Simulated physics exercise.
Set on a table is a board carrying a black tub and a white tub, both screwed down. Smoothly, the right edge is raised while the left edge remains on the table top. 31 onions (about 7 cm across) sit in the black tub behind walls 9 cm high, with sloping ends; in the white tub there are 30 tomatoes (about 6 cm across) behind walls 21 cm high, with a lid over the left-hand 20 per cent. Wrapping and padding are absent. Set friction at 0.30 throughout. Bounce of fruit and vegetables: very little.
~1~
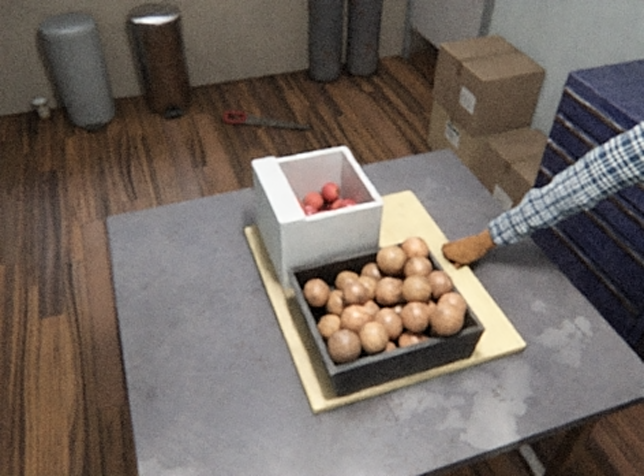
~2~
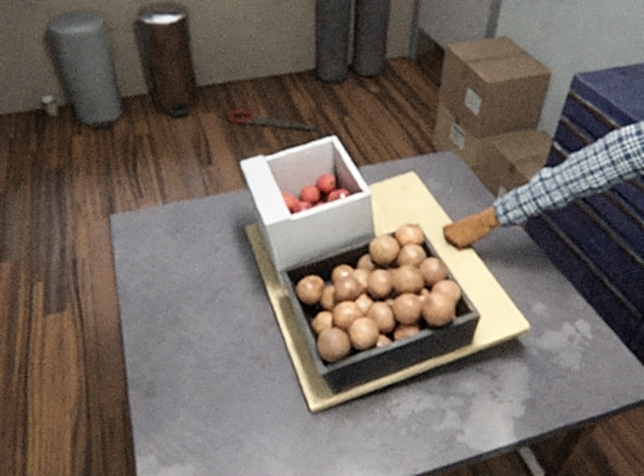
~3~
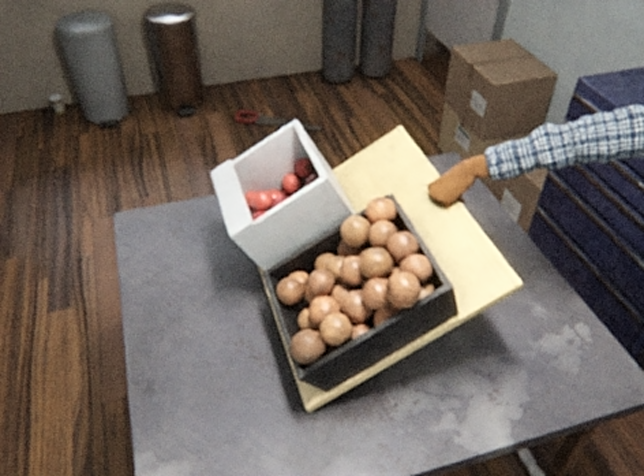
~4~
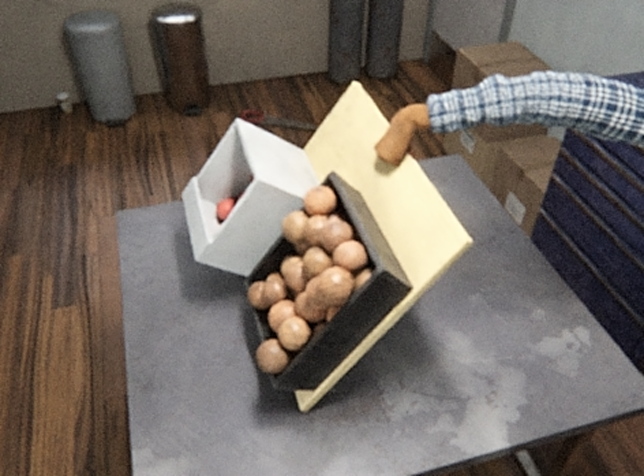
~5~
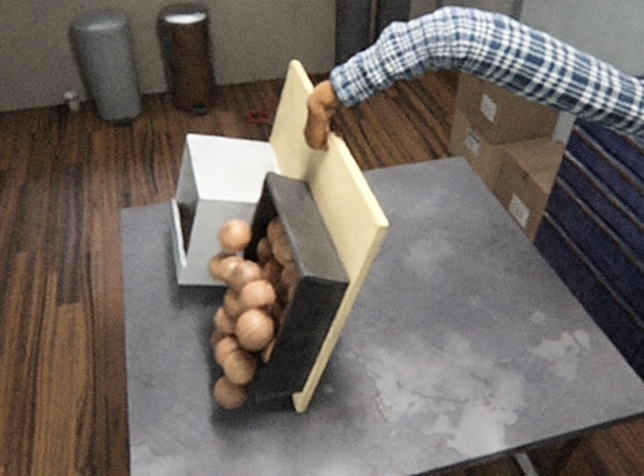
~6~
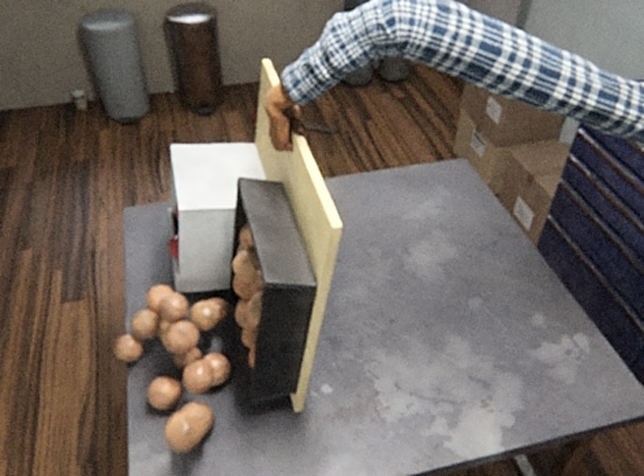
A hand tilted a board holding a black tub of round brown onions and a white tub of red tomatoes steeply to the left, and many onions tumbled out while the tubs stayed attached.
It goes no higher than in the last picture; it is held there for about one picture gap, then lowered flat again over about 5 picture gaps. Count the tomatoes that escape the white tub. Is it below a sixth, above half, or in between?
The loss is short of a sixth.
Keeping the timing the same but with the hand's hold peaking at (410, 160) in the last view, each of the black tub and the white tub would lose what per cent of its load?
In that setup the black tub sheds 50 per cent of its load, while the white tub sheds 0 per cent.
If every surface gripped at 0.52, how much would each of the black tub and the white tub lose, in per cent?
Black tub 90, white tub 10 per cent.
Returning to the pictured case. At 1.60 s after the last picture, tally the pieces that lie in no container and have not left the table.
Around 8 of them.
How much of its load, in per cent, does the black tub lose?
I'd put the black tub at some 80 per cent.
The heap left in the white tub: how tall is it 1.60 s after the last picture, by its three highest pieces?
Some 15 cm.
Then, 0.26 s after the last picture, tilt 81°; black tub 8 in, 23 out and white tub 28 in, 2 out.
Then, 0.58 s after the last picture, tilt 44°; black tub 5 in, 26 out and white tub 28 in, 2 out.
Then, 1.03 s after the last picture, tilt 0°; black tub 5 in, 26 out and white tub 28 in, 2 out.
When it is over (1.60 s after the last picture), black tub 5 in, 26 out and white tub 28 in, 2 out. Asked share, 2 of 30, 7 per cent.
